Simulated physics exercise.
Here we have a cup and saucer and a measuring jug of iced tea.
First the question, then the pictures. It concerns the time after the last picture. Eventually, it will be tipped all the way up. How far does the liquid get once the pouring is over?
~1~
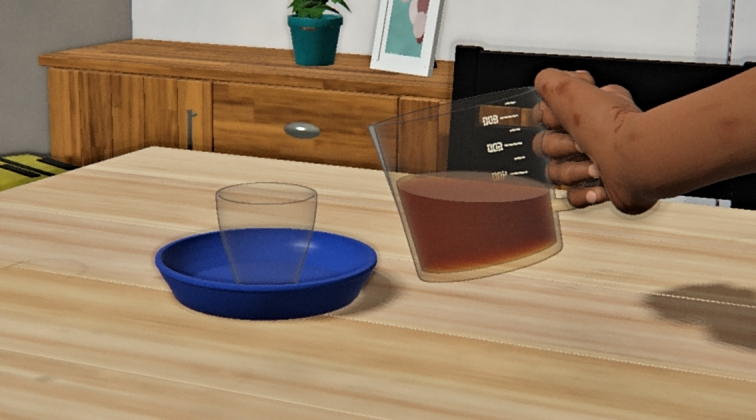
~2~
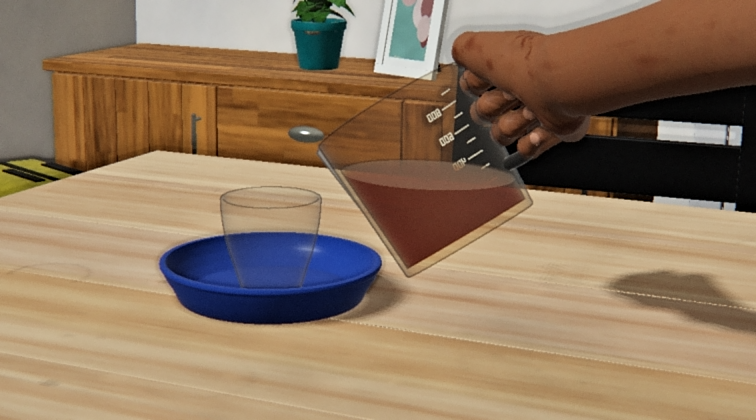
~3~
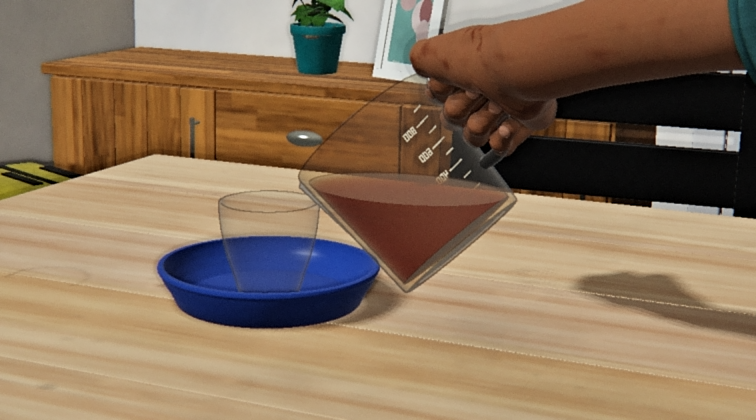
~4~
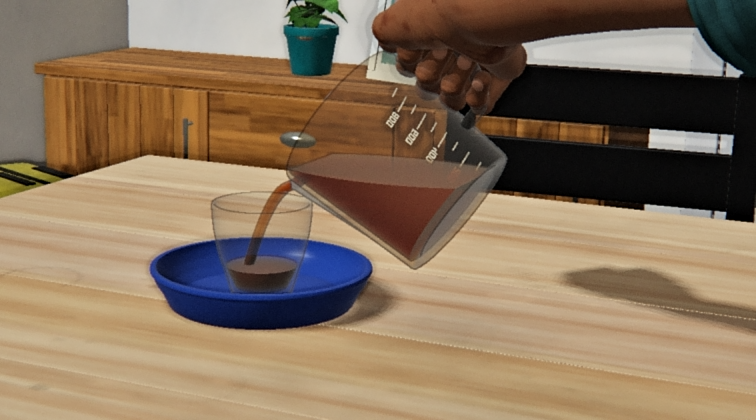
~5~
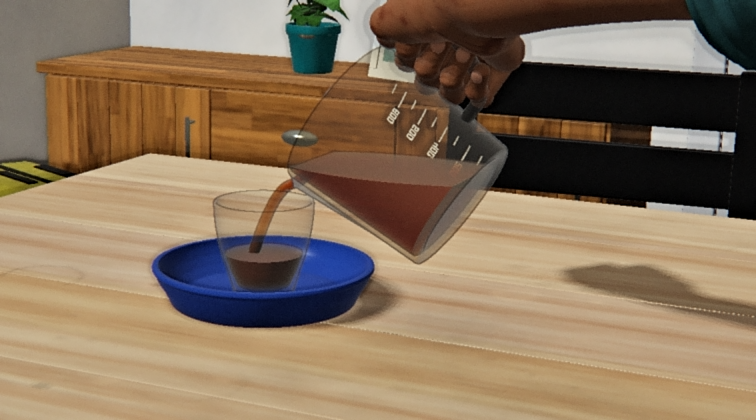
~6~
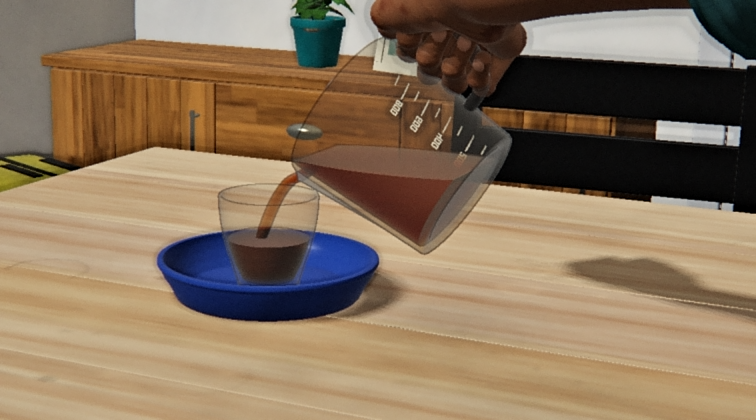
It reaches the saucer and stops.
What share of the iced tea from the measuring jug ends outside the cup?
My figure is roughly 50 percent.
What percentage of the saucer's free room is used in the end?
Roughly 50 percent of it.
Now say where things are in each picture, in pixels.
The measuring jug is on its way; measuring jug (472, 180) about half full; cup (267, 234) empty; saucer (213, 291) dry, in the first frame.
The iced tea nears the lip; measuring jug (427, 169) tipped 35° with all of its load; cup (271, 238) empty, in the second frame.
The iced tea nears the lip; measuring jug (409, 184) tipped 45° with all of its load; cup (269, 242) empty, in the third frame.
Pouring; measuring jug (396, 161) tipped 55° with nearly all of its load; cup about a quarter full, surface at (262, 266), in the fourth frame.
Pouring; measuring jug (397, 156) tipped 60° with nearly all of its load; cup (264, 242) about a third full, in the fifth frame.
Pouring; measuring jug (401, 147) tipped 60° with about three quarters of its load; cup about half full, surface at (269, 238); saucer (215, 292) dry, in the sixth frame.
A moment on, the cup is full to the brim; the saucer is wet, with room to spare.
When it is over, the cup is full to the brim; the saucer is wet, with room to spare.
